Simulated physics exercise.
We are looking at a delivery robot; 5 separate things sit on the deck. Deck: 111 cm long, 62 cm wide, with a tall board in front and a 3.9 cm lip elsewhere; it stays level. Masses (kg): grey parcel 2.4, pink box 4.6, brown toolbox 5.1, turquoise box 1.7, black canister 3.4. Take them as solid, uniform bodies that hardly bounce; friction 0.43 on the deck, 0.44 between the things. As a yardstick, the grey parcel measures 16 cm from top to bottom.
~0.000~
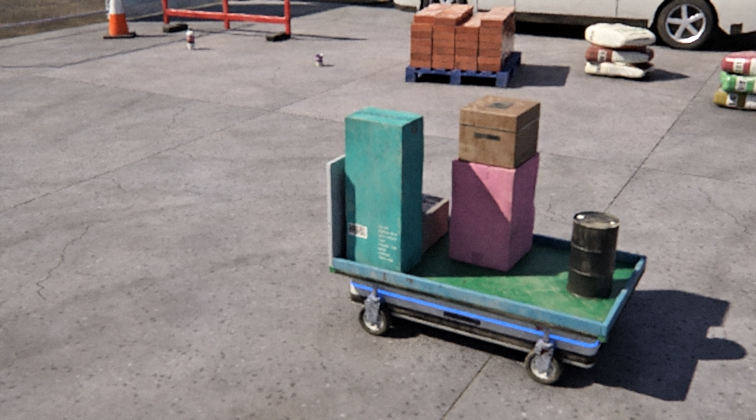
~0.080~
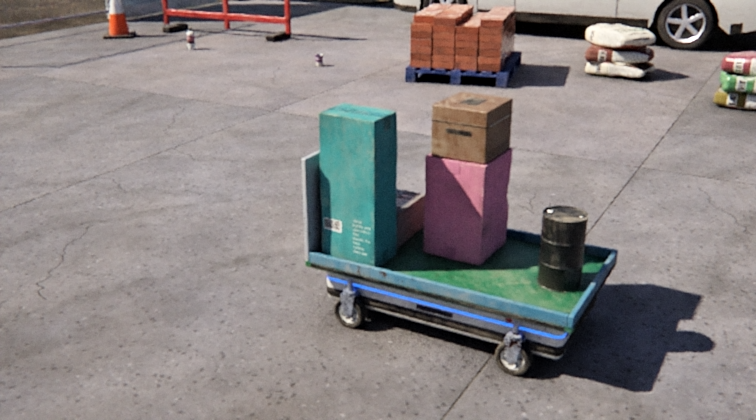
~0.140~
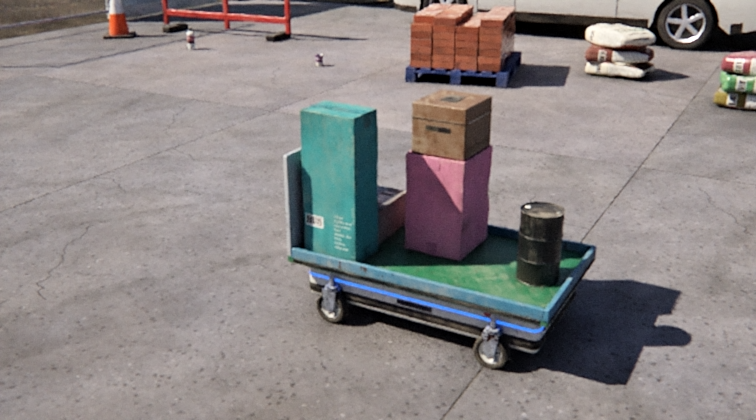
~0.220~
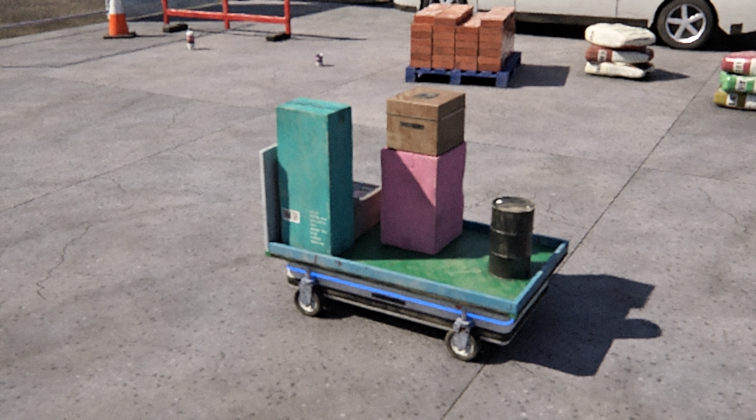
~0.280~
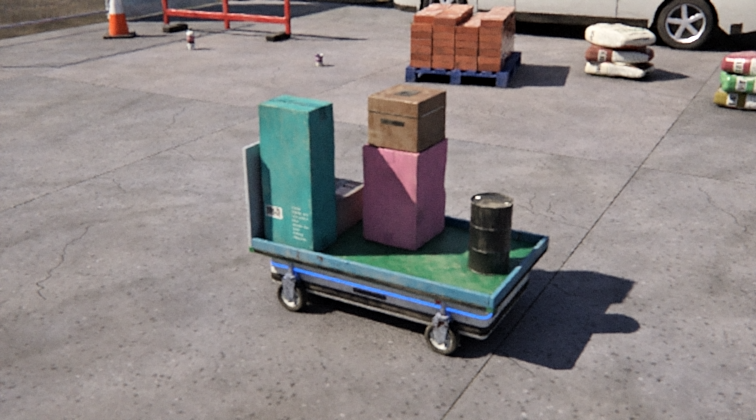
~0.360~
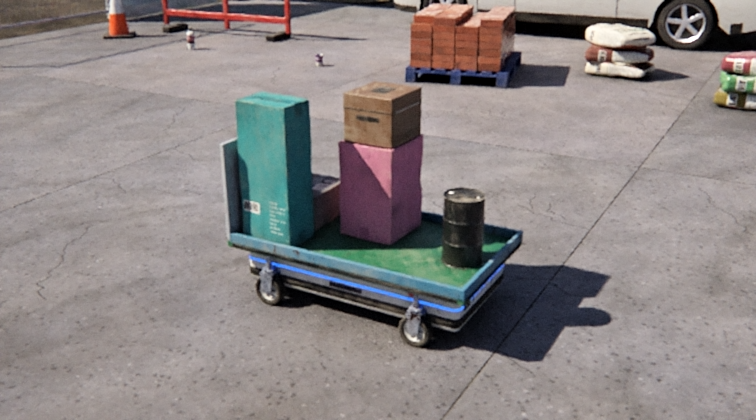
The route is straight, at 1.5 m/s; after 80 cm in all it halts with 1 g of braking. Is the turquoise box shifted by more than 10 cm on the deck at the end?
The turquoise box keeps its place.
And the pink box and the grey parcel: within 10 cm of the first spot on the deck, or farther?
The pink box gets shifted; the grey parcel stays put.
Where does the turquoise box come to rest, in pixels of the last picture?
At about (204, 157).
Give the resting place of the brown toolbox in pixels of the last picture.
Around (243, 104).
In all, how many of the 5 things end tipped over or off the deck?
In all, 2.
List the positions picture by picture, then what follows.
In the first frame, 0 cm covered; turquoise box (384, 192).
In the second frame, 12 cm covered; brown toolbox (472, 127); black canister (562, 249).
In the third frame, 21 cm covered; pink box (448, 197).
In the fourth frame, 33 cm covered; brown toolbox (426, 120); black canister (511, 238).
In the fifth frame, 42 cm covered; pink box (405, 189).
In the sixth frame, 54 cm covered; turquoise box (276, 171); brown toolbox (383, 114).
By 0.66 s, 91 cm covered; turquoise box 4 cm from its spot near (204, 156); brown toolbox tilted 3°; pink box tilted 3°.
By 0.76 s, 91 cm covered, stopped; turquoise box 3 cm from its spot near (204, 157); brown toolbox tilted 12°; pink box tilted 12°.
By 0.86 s, 91 cm covered, stopped; turquoise box 3 cm from its spot near (204, 157); brown toolbox tilted 21°; pink box tilted 22°.
By 1.06 s, 91 cm covered, stopped; turquoise box 3 cm from its spot near (204, 157); brown toolbox tilted 41°; pink box tilted 41°.
When it is over (1.5 s), lying over on the deck, pink box and brown toolbox; not toppled but over 10 cm from the start, black canister; the other 2 within 10 cm of the start. In the last view, turquoise box near (204, 157).
